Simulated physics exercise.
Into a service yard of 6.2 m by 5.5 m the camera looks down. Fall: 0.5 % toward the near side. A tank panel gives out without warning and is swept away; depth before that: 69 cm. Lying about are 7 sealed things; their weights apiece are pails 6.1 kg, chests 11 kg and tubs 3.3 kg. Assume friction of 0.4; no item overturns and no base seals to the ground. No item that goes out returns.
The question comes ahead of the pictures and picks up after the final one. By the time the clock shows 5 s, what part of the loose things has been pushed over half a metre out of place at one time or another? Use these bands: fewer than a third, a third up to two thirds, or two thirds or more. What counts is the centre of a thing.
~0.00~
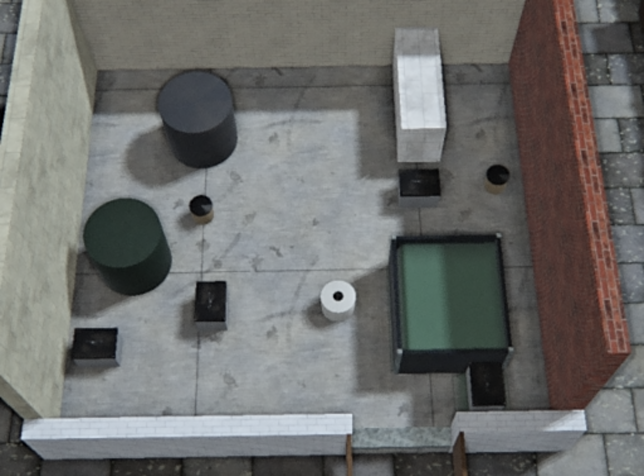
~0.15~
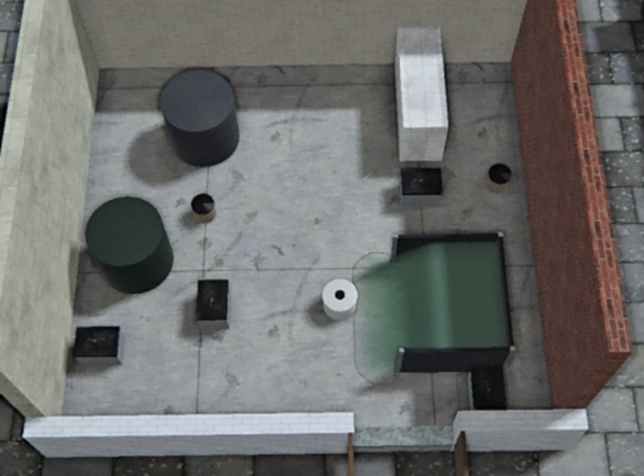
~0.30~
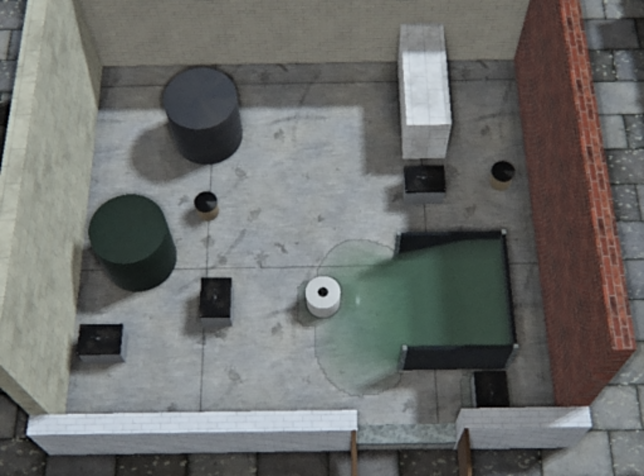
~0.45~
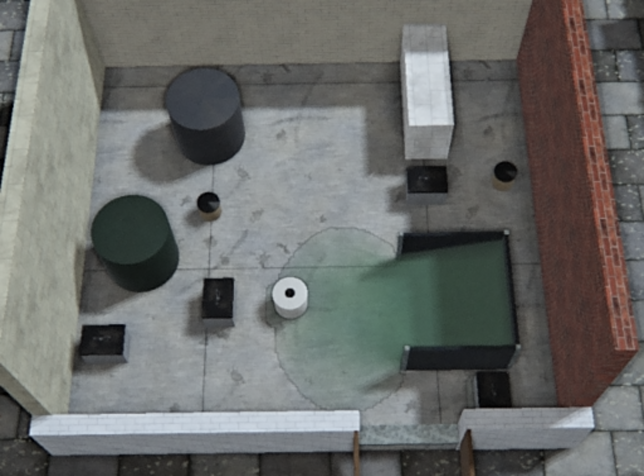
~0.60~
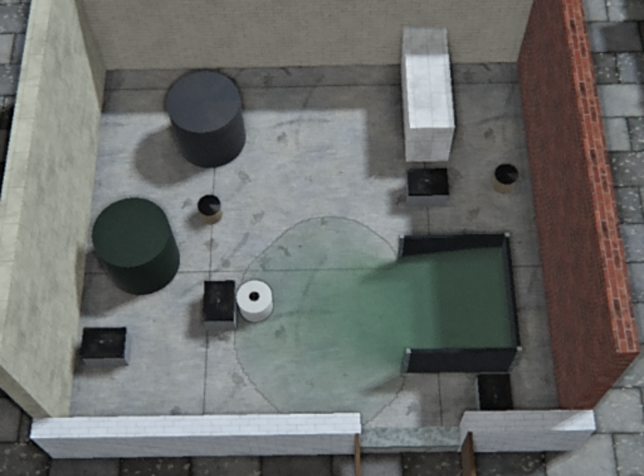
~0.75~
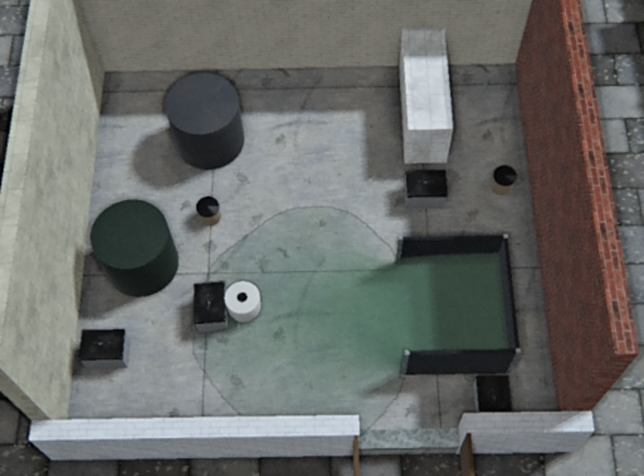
It falls in a third up to two thirds.
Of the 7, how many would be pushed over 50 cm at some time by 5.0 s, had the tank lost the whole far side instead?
2.
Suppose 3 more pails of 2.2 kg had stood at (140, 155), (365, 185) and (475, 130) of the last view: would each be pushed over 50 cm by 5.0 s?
Result, one by one: Exceeded, not exceeded and not exceeded.
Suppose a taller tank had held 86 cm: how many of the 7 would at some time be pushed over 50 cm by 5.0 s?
It would come to 4 of them.
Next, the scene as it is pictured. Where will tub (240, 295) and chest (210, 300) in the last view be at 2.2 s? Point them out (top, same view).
Around (114, 322) and (91, 292).
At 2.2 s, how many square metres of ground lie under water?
Wet: Near 18 m2.
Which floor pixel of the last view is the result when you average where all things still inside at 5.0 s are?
I'd put it close to (330, 257) in the last view.
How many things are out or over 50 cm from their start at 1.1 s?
Count: 2.
After 1.1 s 2 of 7 are over 50 cm from their spots; 1 afloat.
After 2.2 s 3 of 7 are over 50 cm from their spots; 2 afloat.
After 3.5 s 4 of 7 are over 50 cm from their spots; 4 afloat.
After 5.0 s 4 of 7 are over 50 cm from their spots, and 4 have been at some point; 3 afloat.
